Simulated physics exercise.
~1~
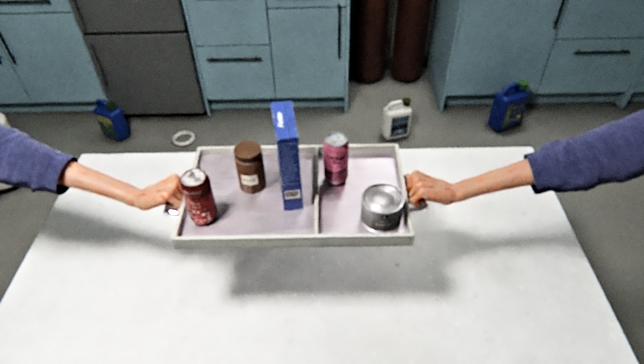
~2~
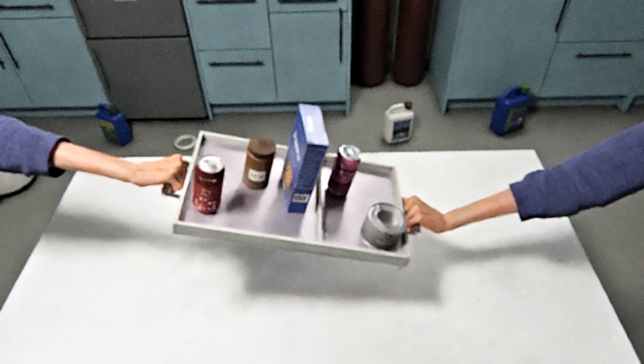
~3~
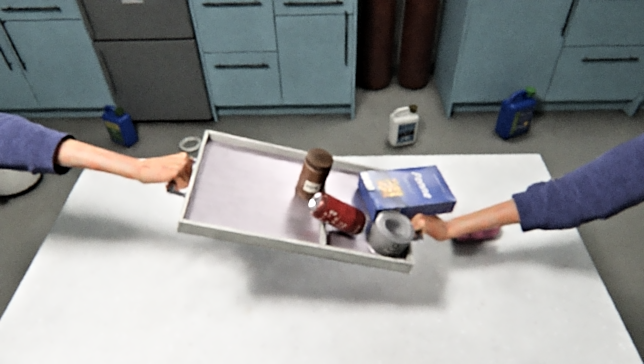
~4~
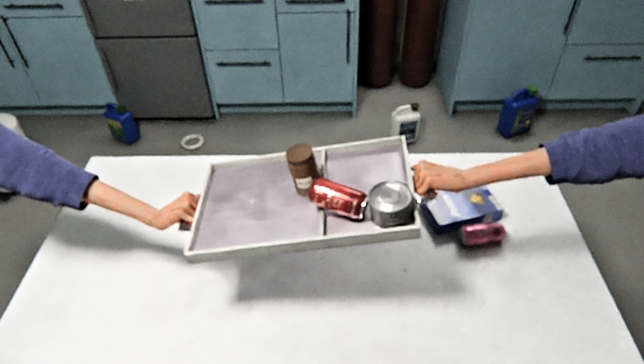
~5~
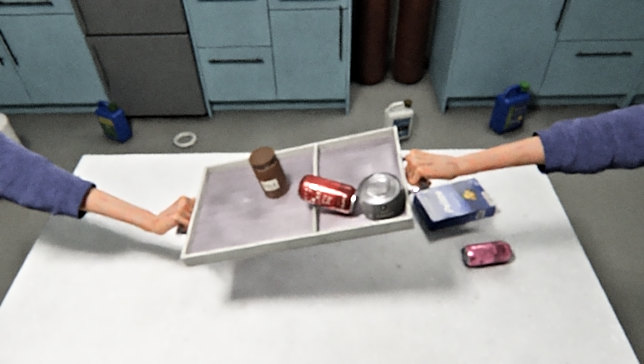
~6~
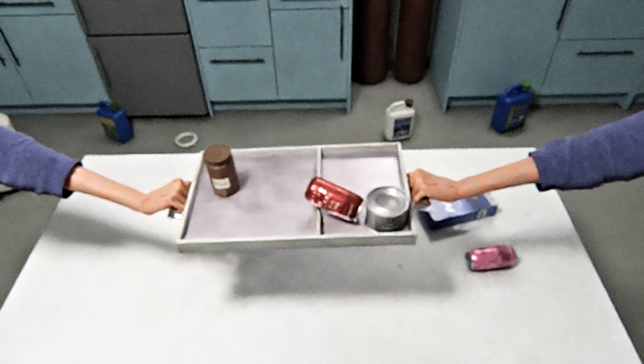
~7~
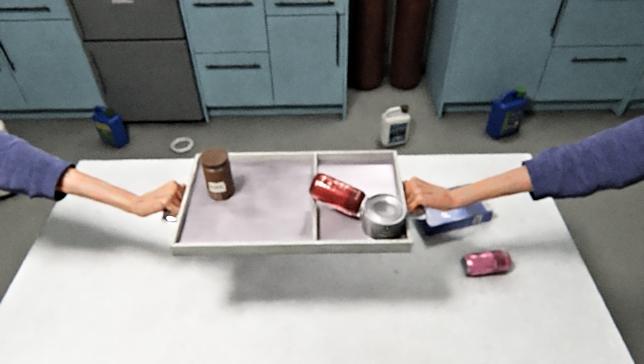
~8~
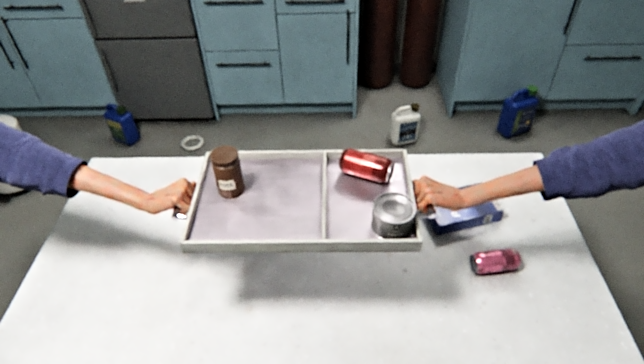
In this clip, two hands tilt a divided tray down to the right, sending a pink can and blue packet off onto the table and toppling a red can, then tip it left and level it, leaving the brown jar upright and the grey tub at the right.
